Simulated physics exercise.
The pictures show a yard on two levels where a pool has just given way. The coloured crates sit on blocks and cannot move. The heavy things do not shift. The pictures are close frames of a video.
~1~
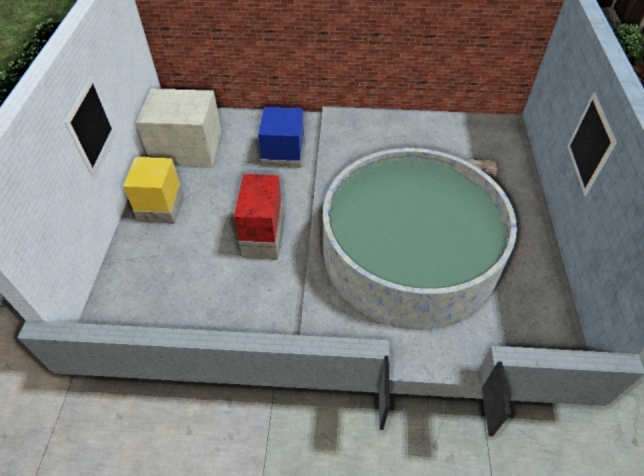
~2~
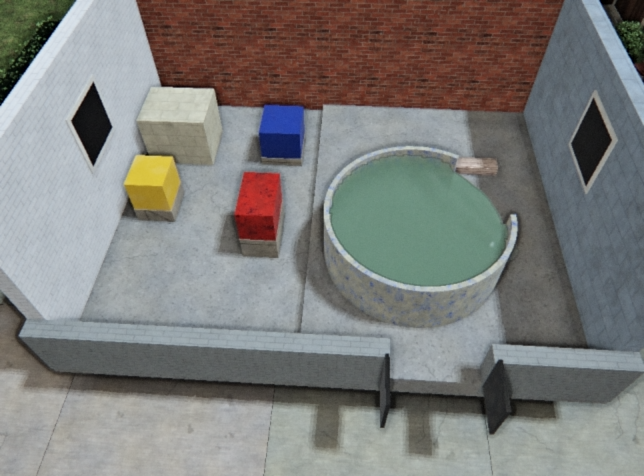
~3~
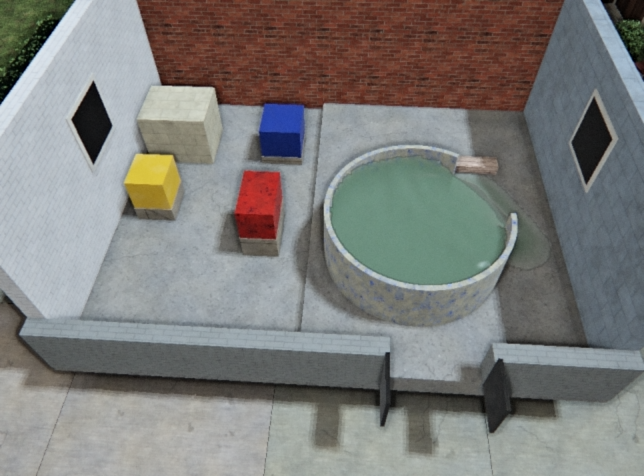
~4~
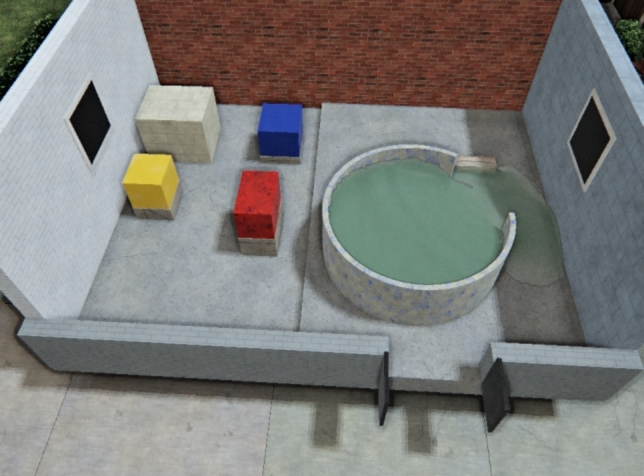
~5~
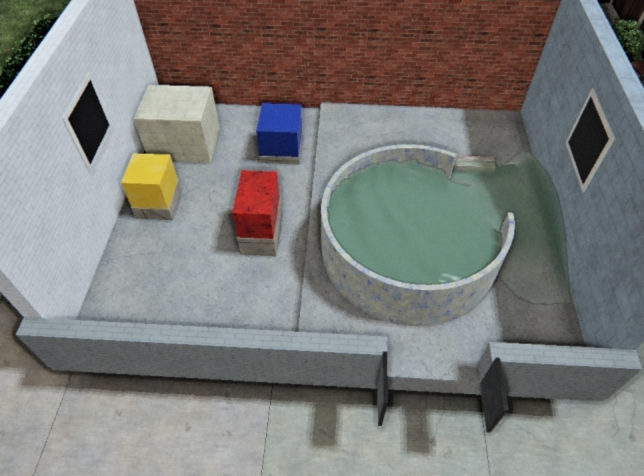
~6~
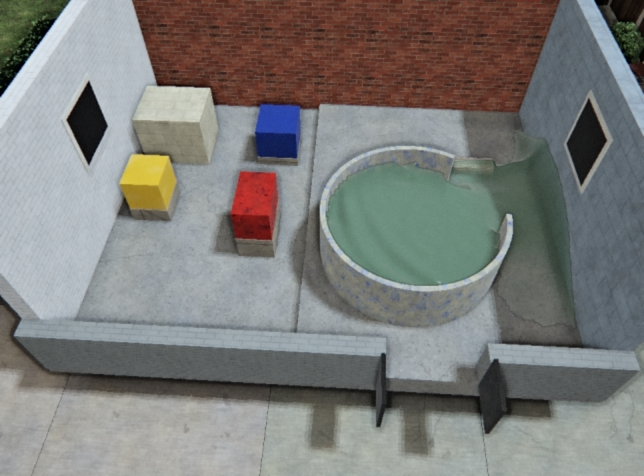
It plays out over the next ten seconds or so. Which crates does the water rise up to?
The red crate stays dry; the yellow crate stays dry; the blue crate gets wet.
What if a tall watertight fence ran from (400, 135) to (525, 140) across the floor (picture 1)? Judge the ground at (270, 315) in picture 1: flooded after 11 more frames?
Answer: No water.
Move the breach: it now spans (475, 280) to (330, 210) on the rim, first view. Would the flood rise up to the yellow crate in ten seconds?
One by one: The yellow crate is wetted.
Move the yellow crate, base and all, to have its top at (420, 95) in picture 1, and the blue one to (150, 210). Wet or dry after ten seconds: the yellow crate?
My reading: Yellow crate takes water.
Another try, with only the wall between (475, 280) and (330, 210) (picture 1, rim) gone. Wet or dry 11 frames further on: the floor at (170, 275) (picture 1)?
Verdict: Wet.
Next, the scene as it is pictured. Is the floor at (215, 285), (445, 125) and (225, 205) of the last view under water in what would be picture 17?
In turn: Free of water, under water, dry.
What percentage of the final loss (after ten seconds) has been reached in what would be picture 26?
Close to 15 %.
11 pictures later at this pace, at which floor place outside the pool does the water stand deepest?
At about (512, 123).
A moment on, water covers 25 % of the floor; the red crate not reached, the yellow crate not reached, the blue crate not reached.
Next, water covers 40 % of the floor; the red crate not reached, the yellow crate not reached, the blue crate not reached.
Then, water covers 65 % of the floor; the red crate water round its plinth, the yellow crate not reached, the blue crate water round its plinth.
Later, water covers 95 % of the floor; the red crate water round its plinth, the yellow crate water round its plinth, the blue crate water round its plinth.
In the end, water covers 100 % of the floor; the red crate stayed above the water, the yellow crate stayed above the water, the blue crate was topped.
